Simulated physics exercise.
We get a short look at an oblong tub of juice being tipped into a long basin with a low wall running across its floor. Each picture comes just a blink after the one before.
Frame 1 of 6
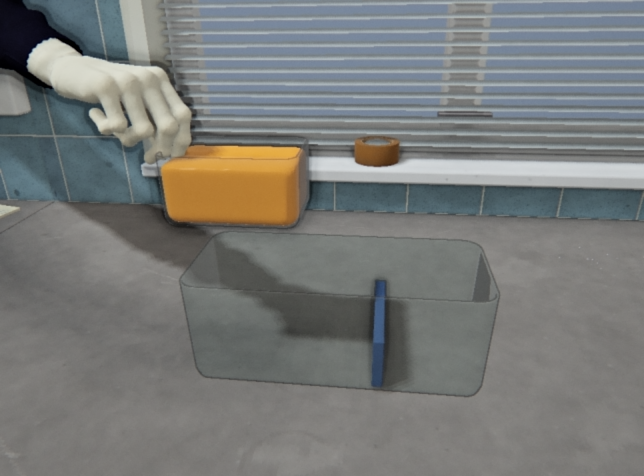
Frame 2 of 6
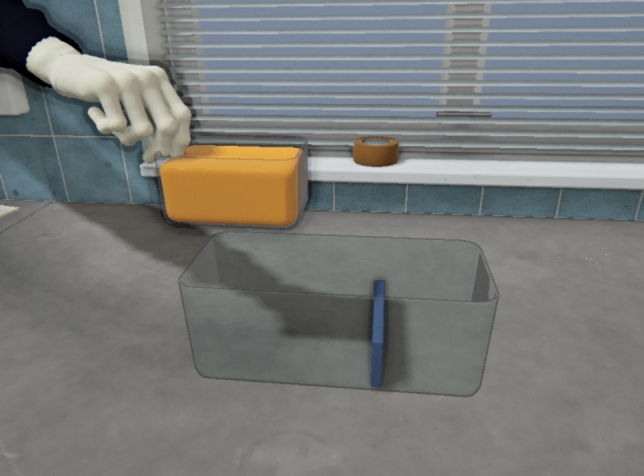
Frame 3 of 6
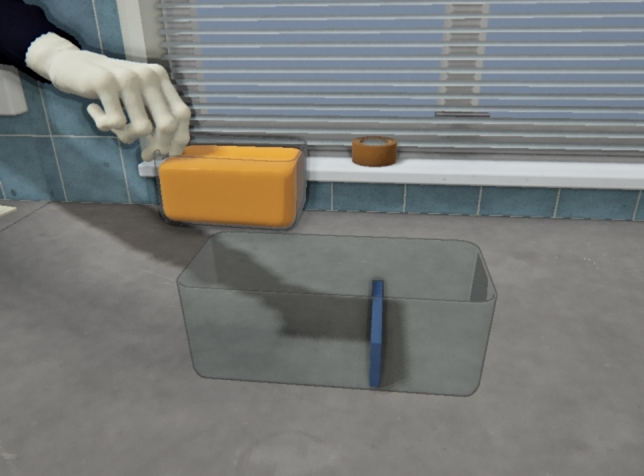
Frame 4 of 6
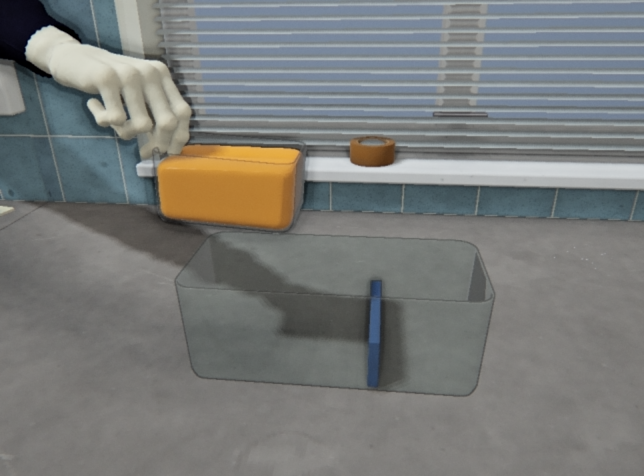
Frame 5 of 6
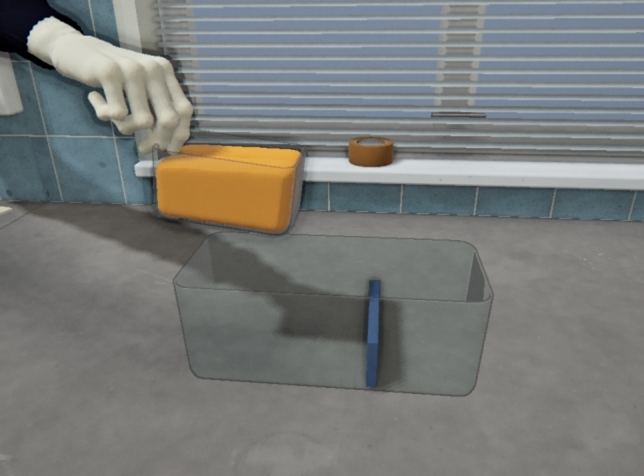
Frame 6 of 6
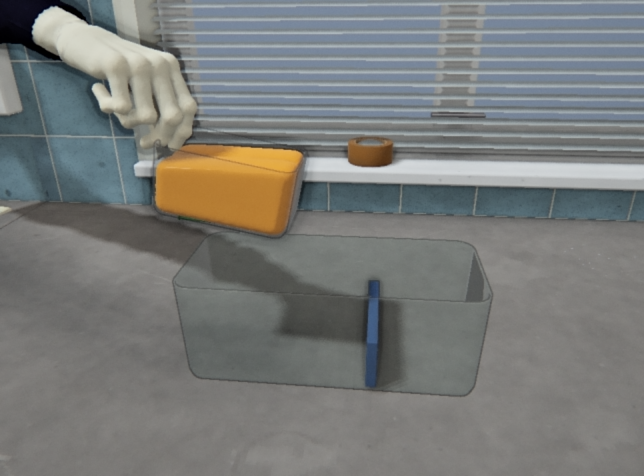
Orange tub of juice tilting slightly to the right beside a gloved hand, above a clear basin with a low blue wall.
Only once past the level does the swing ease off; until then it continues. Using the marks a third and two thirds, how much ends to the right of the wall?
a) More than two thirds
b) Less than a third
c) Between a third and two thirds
Option b: Less than a third.
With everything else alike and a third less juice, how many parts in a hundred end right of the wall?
Something like 0 per cent, give or take.
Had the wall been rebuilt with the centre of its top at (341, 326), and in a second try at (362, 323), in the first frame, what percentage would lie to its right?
About 65 % for the first and about 55 % for the second.
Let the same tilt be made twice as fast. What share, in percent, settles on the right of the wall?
Something like 5 in a hundred.
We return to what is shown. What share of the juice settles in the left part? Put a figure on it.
I'd estimate around 80 per cent.
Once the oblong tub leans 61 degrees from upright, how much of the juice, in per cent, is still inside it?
Roughly 55 %.
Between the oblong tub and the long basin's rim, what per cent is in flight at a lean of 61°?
Around 25 %.
A moment on, the oblong tub is tipped part way and 55 per cent is still to pour, 16 is left of the wall and 3 right of it.
Next, the oblong tub is tipped on its side and 14 per cent is still to pour, 64 is left of the wall and 18 right of it.
Then the oblong tub is tipped on its side and 4 per cent is still to pour, 77 is left of the wall and 18 right of it.
Later the oblong tub is tipped on its side and 2 per cent is still to pour, 79 is left of the wall and 19 right of it.
Finally, 81 per cent lies left of the wall, 19 right of it and 0 outside.
